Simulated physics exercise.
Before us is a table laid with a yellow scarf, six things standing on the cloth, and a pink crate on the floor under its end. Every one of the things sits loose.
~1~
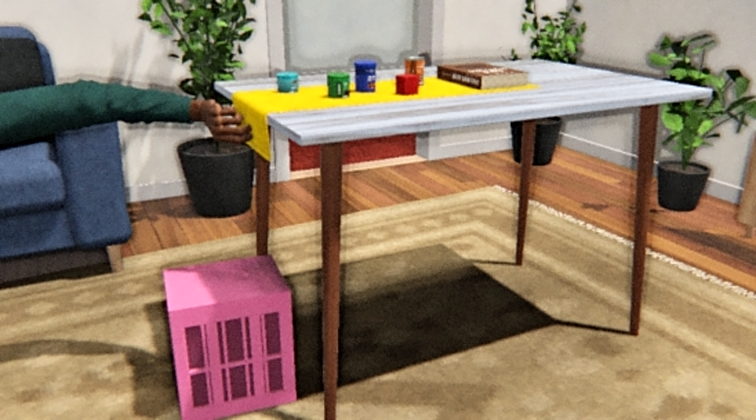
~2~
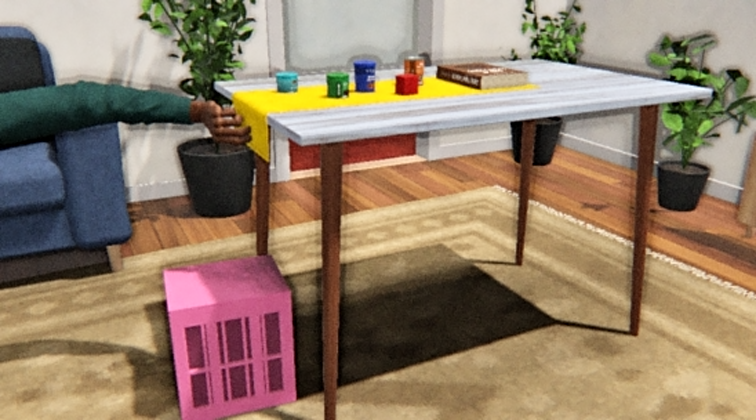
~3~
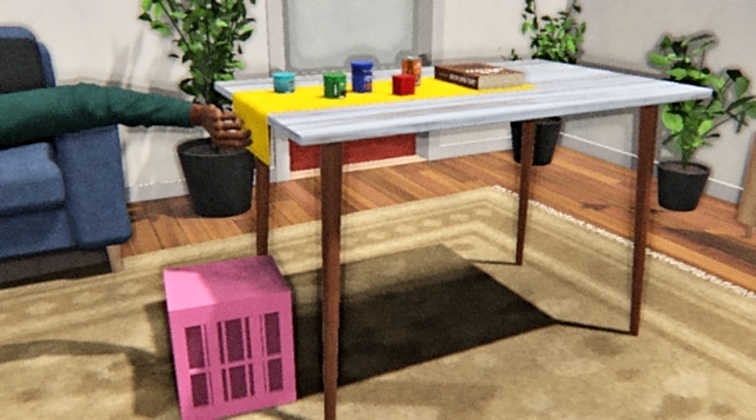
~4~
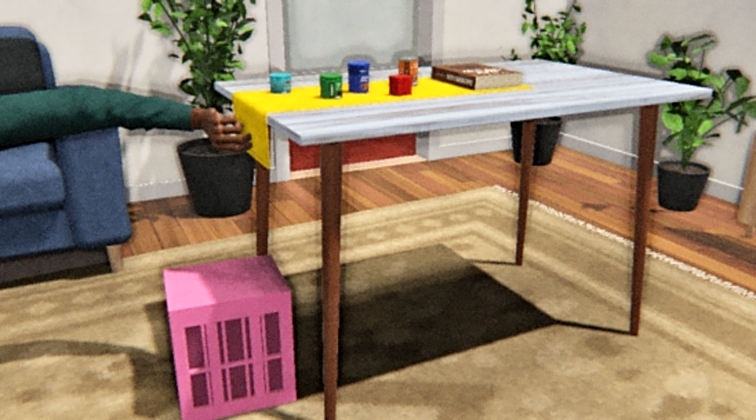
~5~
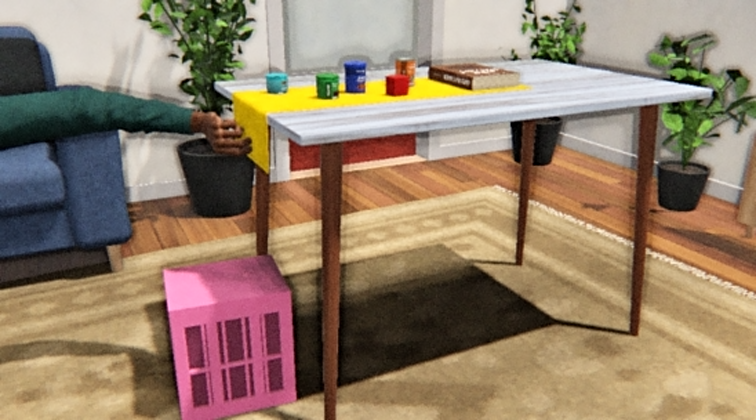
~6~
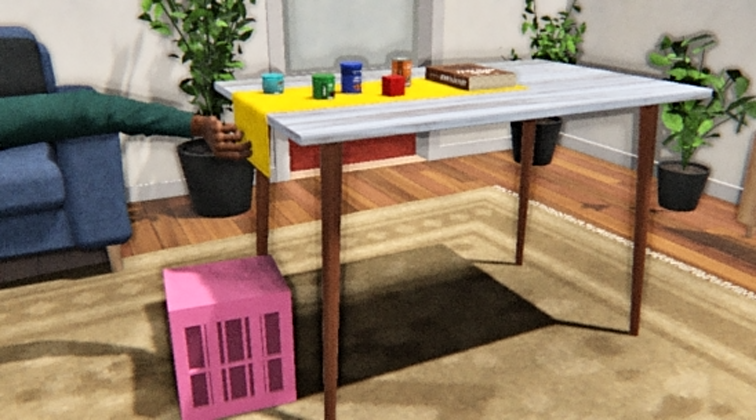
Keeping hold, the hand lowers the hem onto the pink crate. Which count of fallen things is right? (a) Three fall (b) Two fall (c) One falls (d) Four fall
a, three fall.
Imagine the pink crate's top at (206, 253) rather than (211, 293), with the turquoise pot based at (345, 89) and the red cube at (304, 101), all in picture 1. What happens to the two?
In the end the turquoise pot is still on top and the red cube is no longer on top.
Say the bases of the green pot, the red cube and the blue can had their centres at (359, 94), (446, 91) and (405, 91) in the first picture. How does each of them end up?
Green pot gone, red cube stays, blue can stays.
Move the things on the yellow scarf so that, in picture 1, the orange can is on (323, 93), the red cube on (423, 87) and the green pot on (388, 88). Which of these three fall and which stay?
The orange can will end up off, the red cube will stay where it is, the green pot will stay where it is.
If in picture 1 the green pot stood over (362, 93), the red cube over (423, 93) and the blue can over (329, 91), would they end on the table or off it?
Here's how it goes: The green pot ends up down, the red cube makes it through, and the blue can ends up down.
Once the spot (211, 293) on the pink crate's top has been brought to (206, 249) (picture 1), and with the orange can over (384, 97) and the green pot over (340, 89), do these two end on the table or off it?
Orange can stays, green pot stays.
Early on, hem near (253, 207); turquoise pot gone.
Midway, hem near (255, 263); turquoise pot and green pot gone.
Finally, hem on the crate; turquoise pot, green pot and blue can gone. It carries off three.
